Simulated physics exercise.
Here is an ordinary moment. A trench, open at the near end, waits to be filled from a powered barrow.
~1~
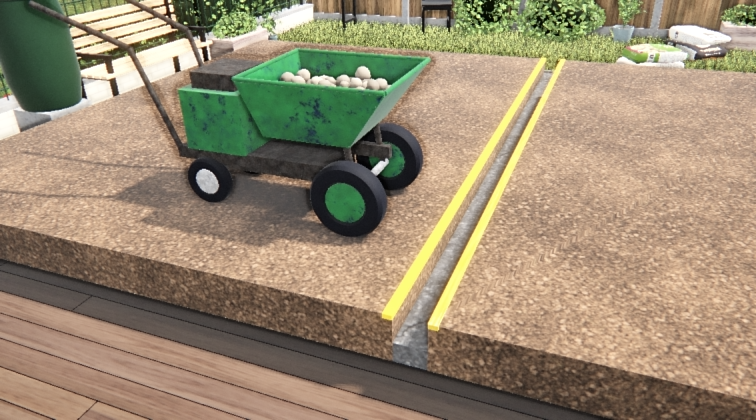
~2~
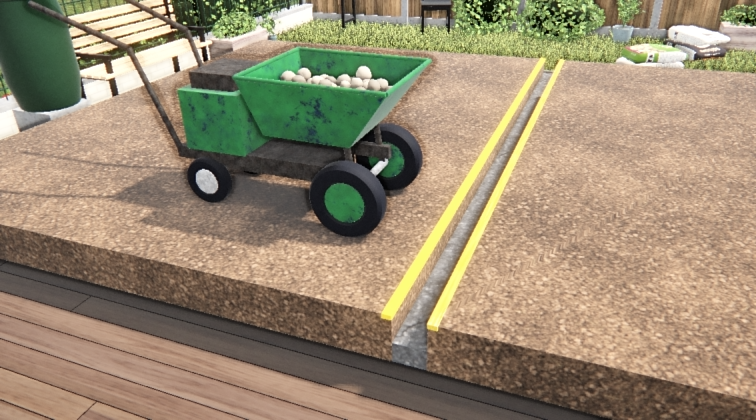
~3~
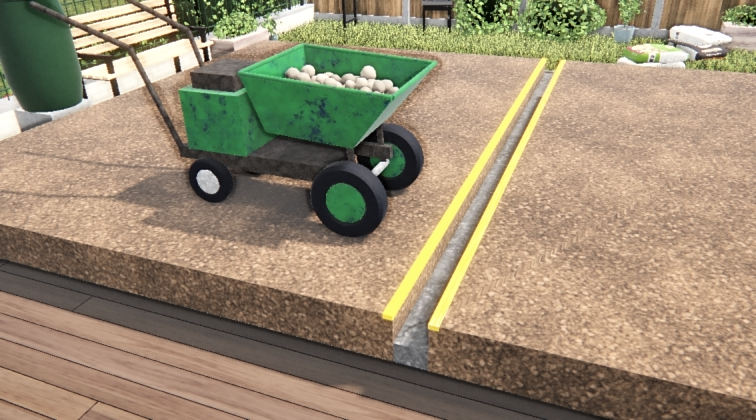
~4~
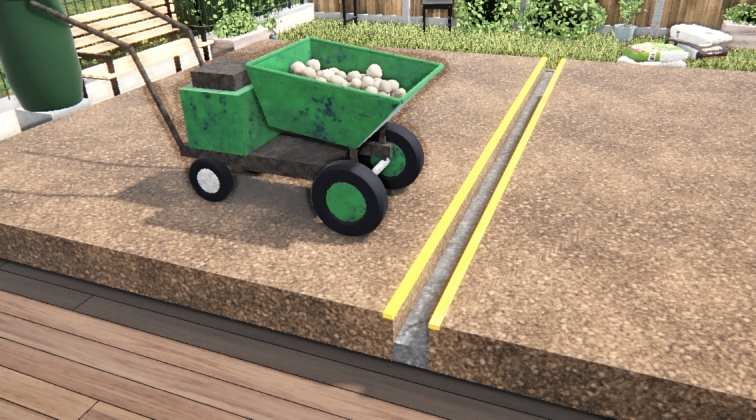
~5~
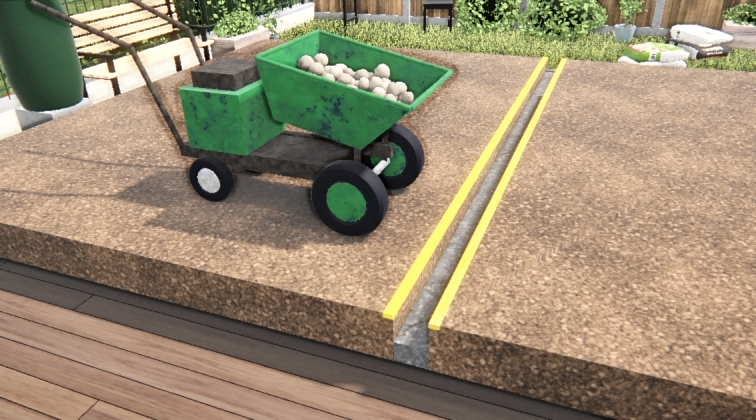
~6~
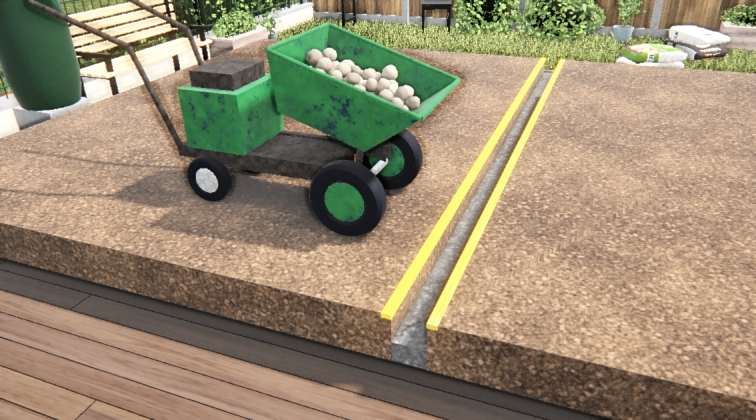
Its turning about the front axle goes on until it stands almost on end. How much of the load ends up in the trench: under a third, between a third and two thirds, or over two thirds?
Smaller than a third.
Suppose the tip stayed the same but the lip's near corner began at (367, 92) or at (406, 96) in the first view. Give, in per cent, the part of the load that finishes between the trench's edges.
It works out to 20 per cent in the first case and 0 per cent in the second.
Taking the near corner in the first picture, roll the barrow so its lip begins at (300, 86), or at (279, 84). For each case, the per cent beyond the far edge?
I'd put it at around 0 percent the first time and 0 percent the second.
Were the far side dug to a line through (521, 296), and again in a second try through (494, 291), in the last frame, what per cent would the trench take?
About 90 and 60 per cent.
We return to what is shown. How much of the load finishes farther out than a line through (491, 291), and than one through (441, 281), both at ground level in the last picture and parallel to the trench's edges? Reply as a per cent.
About 40 percent, then about 70 percent.
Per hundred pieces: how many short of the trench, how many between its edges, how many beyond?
Shares - short: 0 %, between: 0 %, beyond: 65 %.
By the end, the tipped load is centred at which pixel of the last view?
The centre settles at about (522, 229).
Just after the last frame, skip tipped steeply; every one in the skip.
A moment on, skip tipped right over; the larger part in the skip; roughly a quarter beyond it.
Further on, skip tipped right over; roughly a third in the skip; roughly two thirds beyond it.
When it is over, skip tipped right over; roughly a third in the skip; not one in or heaped over the trench; roughly two thirds beyond it.
